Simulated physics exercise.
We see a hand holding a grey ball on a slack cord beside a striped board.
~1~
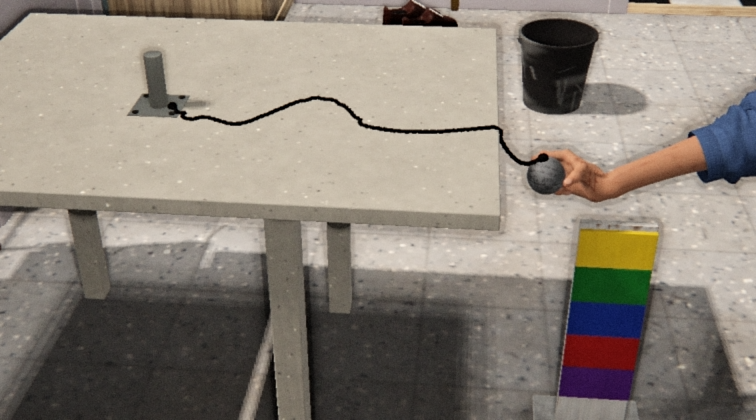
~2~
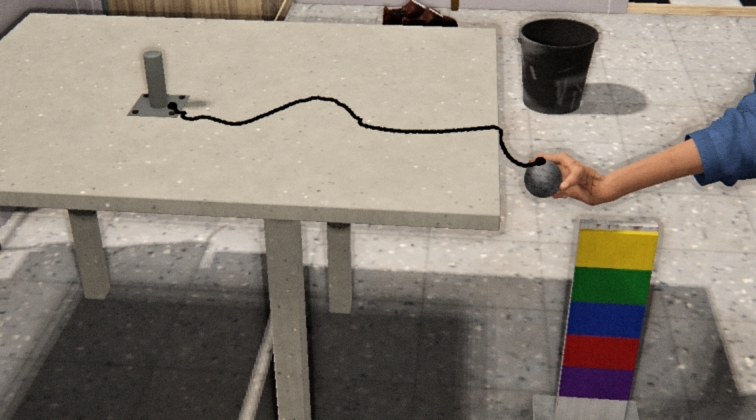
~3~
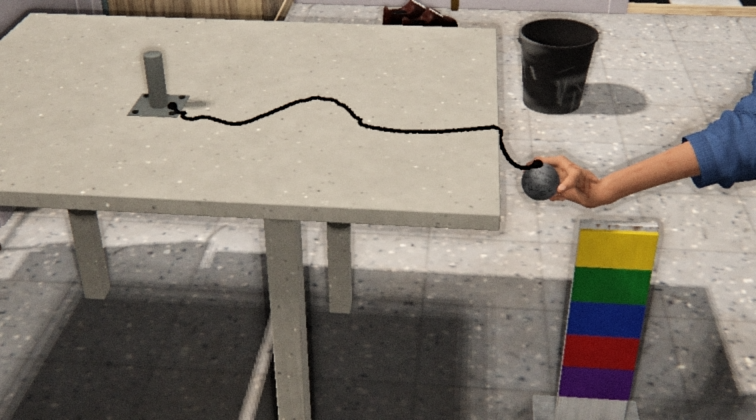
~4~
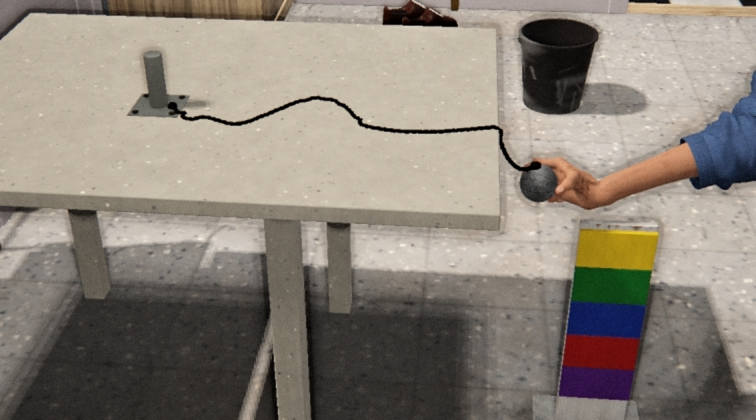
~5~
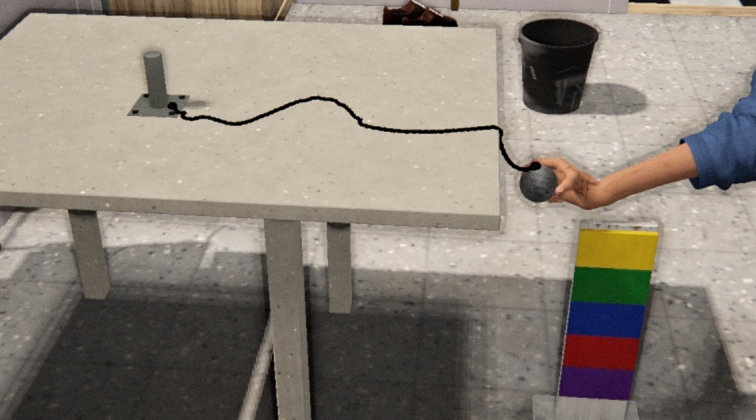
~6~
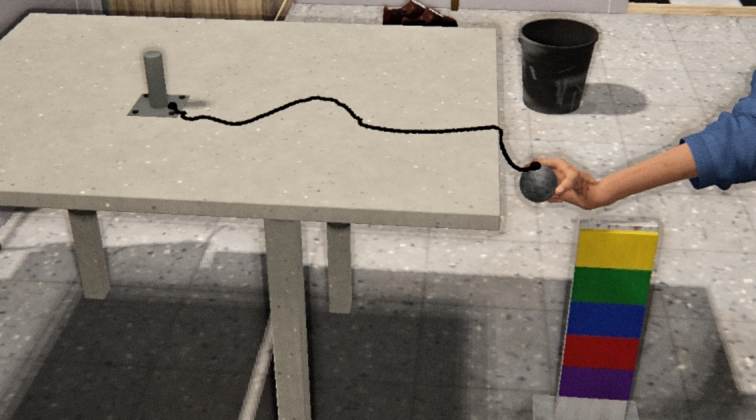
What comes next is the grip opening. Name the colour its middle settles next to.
Its middle settles next to green.
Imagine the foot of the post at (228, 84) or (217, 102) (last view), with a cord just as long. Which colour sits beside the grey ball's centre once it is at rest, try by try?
Try one - blue; try two - blue.
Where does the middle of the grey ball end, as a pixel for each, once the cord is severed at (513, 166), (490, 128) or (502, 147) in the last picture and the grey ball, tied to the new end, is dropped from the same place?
Taking them in turn, it's about (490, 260), then about (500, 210), and finally about (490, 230).
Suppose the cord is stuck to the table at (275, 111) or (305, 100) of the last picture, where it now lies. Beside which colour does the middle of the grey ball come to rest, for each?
Results, in sequence: Yellow / yellow.
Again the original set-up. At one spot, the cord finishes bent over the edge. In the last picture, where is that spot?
About (413, 132).
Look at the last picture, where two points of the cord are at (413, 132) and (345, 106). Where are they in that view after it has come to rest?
Near (499, 128) and (400, 117).
Soon after, ball near (494, 262); level with green.
After that, ball near (499, 273); level with green.
In the end, ball near (493, 276); level with green. The green one.
